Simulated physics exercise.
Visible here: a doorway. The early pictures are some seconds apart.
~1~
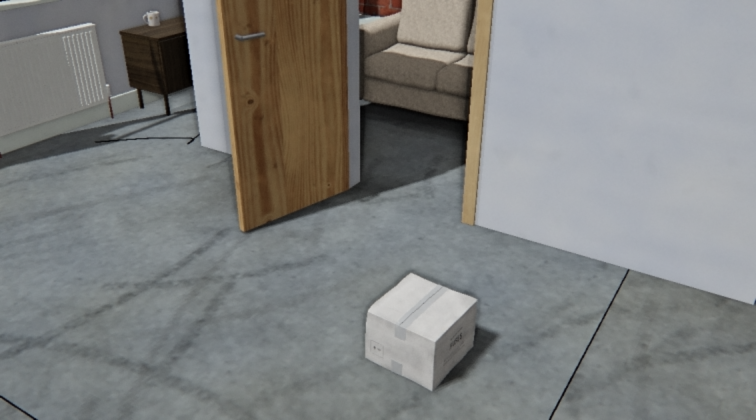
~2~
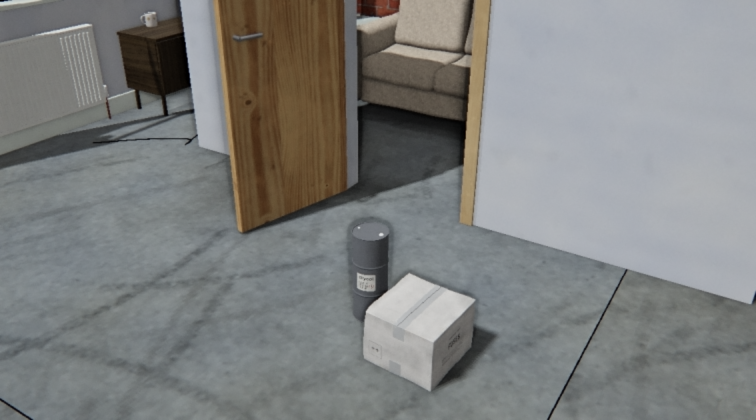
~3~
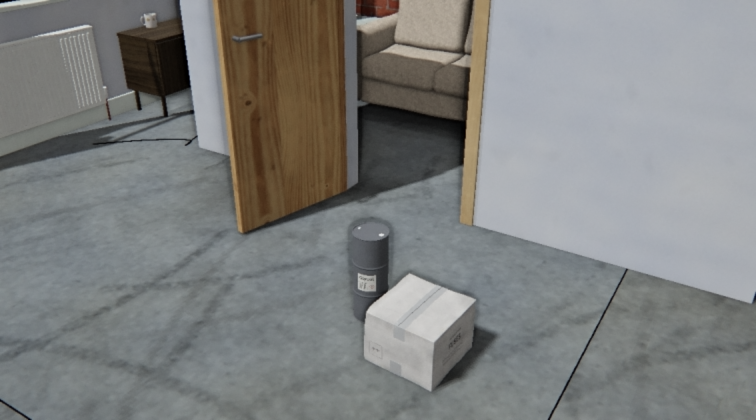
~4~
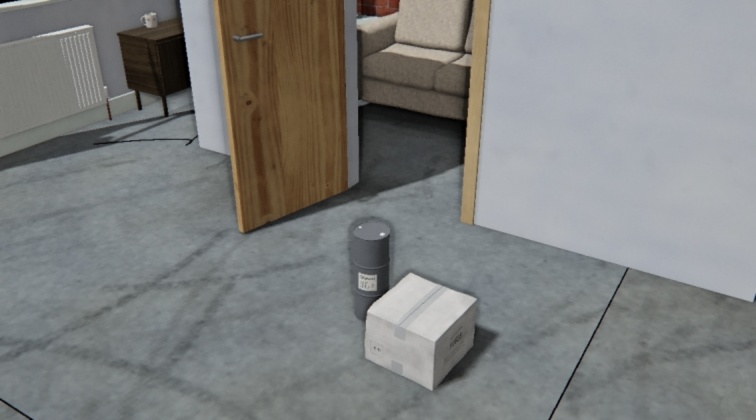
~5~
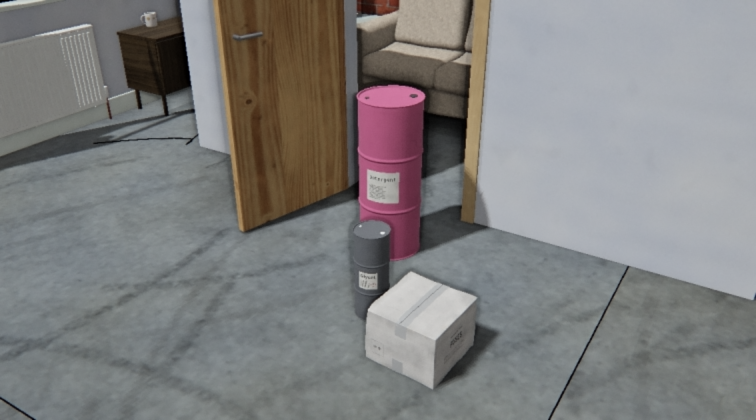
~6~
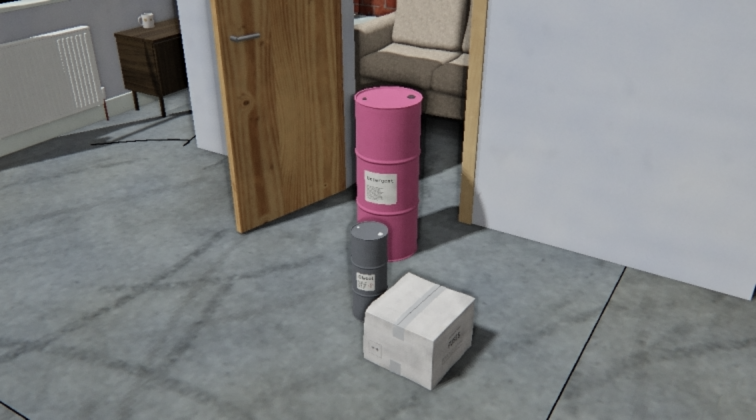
A tall pink drum appeared in the open doorway behind a small grey canister, which had shown up earlier beside the white box; the box and the wide-open wooden door stayed still throughout.
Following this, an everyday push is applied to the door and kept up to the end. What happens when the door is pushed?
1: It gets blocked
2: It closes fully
It gets blocked.
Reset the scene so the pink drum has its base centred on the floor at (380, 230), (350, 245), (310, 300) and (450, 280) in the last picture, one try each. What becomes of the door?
It gets caught first, gets caught second, ends up closed third and ends up closed fourth.
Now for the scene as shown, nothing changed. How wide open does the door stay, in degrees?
Roughly 50 degrees open.
Then, 0.80 s on from there, open by 87°.
Then, 1.40 s on from there, open by 66°.
In the end, open by 51°; all 3 unmoved. At the end, from the last picture's camera, pink drum near (390, 175).
